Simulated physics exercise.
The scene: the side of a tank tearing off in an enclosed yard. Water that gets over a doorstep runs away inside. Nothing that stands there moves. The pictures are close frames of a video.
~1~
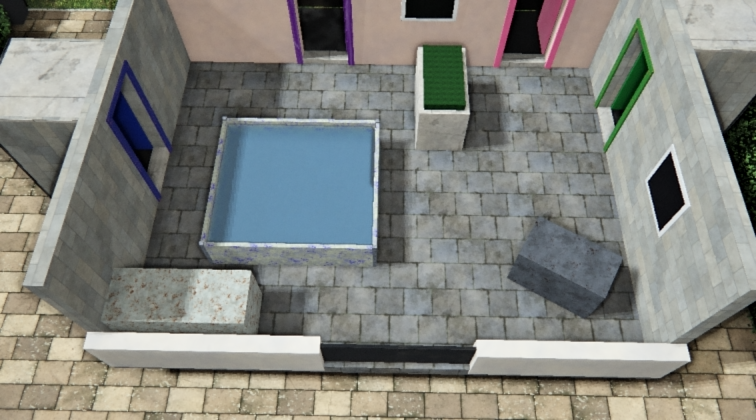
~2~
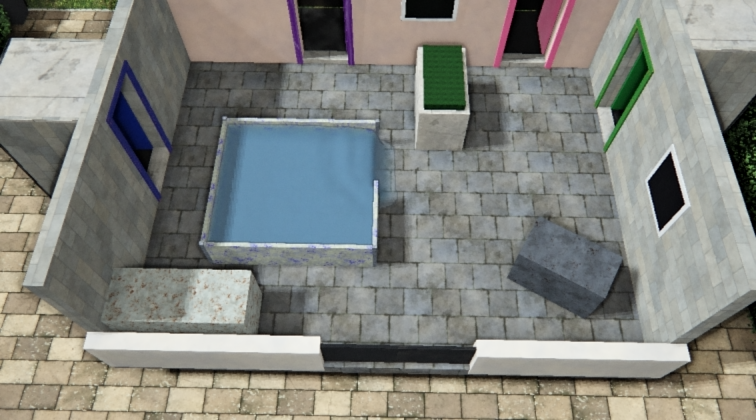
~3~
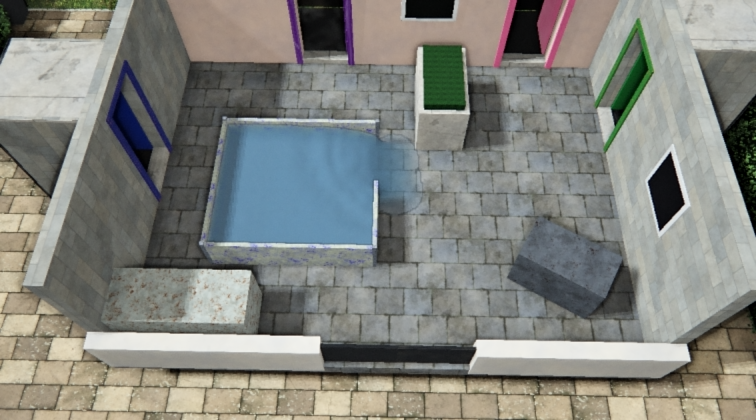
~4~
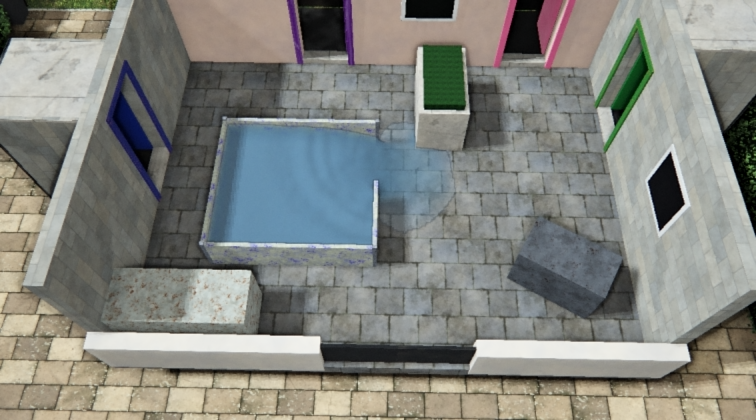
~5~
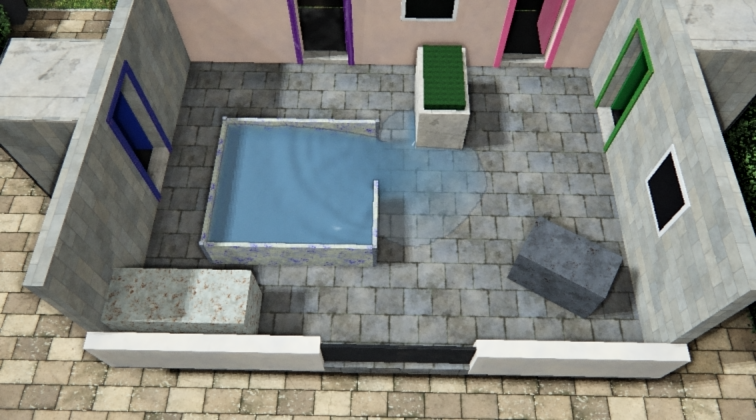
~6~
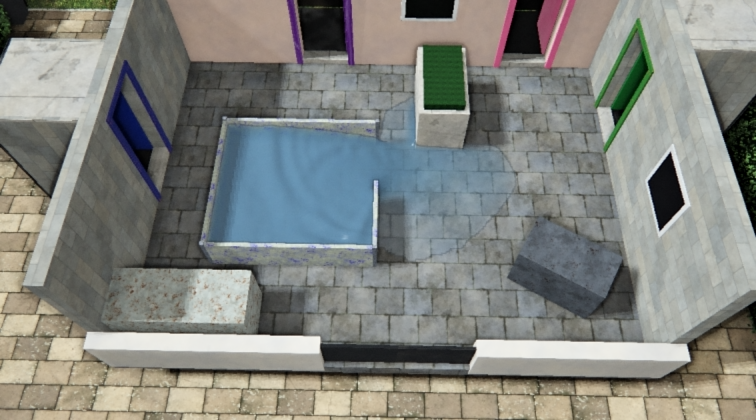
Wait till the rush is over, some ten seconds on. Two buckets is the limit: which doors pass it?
In the end: The pink door stays under that; the purple door stays under that; the blue door stays under that; the green door takes more than that.
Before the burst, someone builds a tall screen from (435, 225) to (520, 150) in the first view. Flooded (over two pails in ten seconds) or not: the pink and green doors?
My reading: The pink one lets more in, the green one passes that mark.
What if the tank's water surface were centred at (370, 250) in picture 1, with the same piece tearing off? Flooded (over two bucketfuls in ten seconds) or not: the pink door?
One by one: Pink floods.
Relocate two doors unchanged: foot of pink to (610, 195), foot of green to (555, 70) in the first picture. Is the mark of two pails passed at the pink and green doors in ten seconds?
In short: The pink door is over; the green door floods.
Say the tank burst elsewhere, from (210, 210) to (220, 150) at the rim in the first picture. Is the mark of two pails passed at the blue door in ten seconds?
Then: The blue door is over.
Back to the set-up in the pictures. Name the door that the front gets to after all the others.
That is the blue door.
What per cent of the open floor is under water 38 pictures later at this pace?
I make it 90 per cent.
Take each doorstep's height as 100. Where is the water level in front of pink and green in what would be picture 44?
Near 70 and 210 in a hundred.
A moment on, water covers 25 % of the floor; the pink door not reached, the purple door not reached, the blue door not reached, the green door not reached.
Next, water covers 40 % of the floor; the pink door not reached, the purple door wet at the sill, nothing in, the blue door not reached, the green door under two buckets in.
Then, water covers 60 % of the floor; the pink door wet at the sill, nothing in, the purple door wet at the sill, nothing in, the blue door not reached, the green door over two buckets in.
Later, water covers 90 % of the floor; the pink door wet at the sill, nothing in, the purple door wet at the sill, nothing in, the blue door wet at the sill, nothing in, the green door far over two buckets in.
In the end, water covers 100 % of the floor; the pink door wet at the sill, nothing in, the purple door wet at the sill, nothing in, the blue door wet at the sill, nothing in, the green door far over two buckets in.
